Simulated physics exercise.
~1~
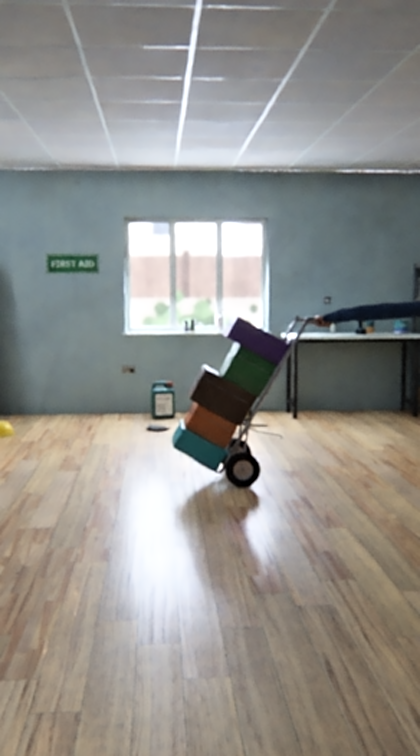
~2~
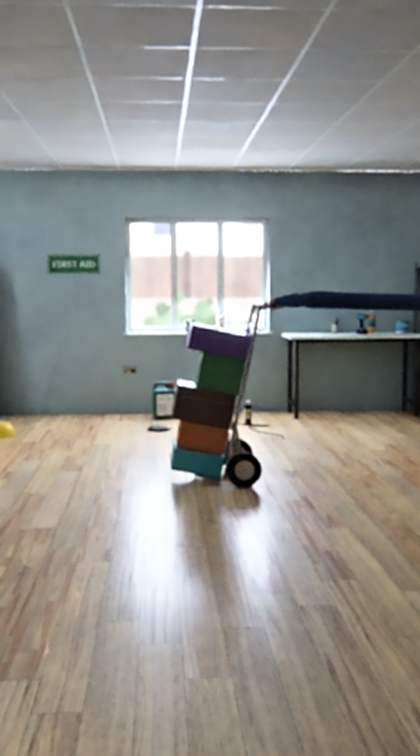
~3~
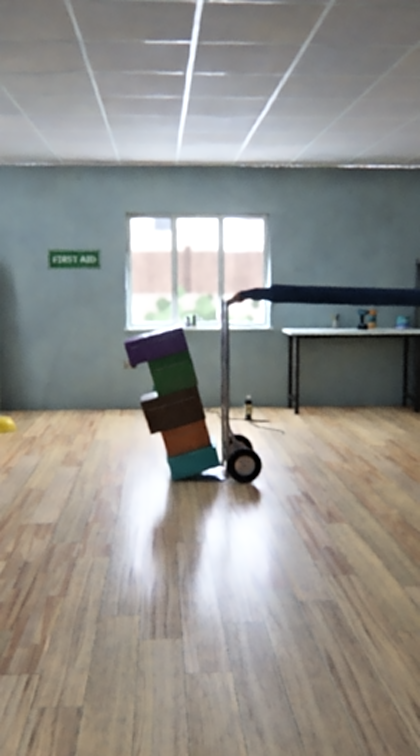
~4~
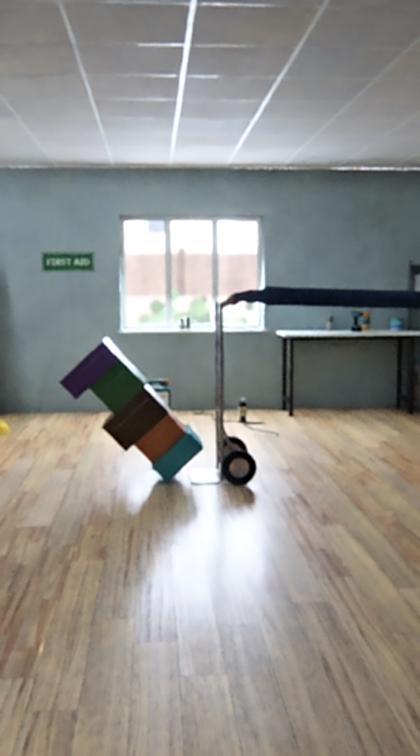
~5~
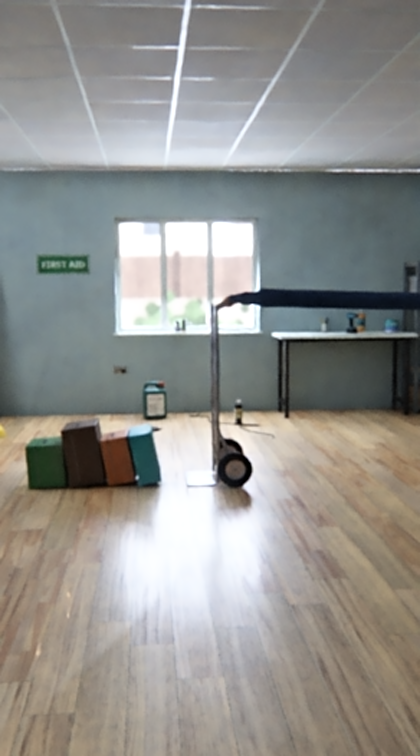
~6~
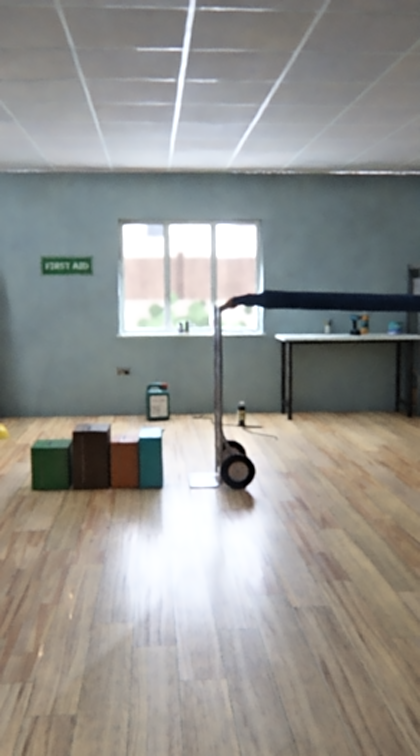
A stack of five coloured boxes toppled off a sack truck to the left as an outstretched arm swung it upright, and the green, brown, orange and turquoise ones ended up in a row on the wooden floor, the purple one out of sight.
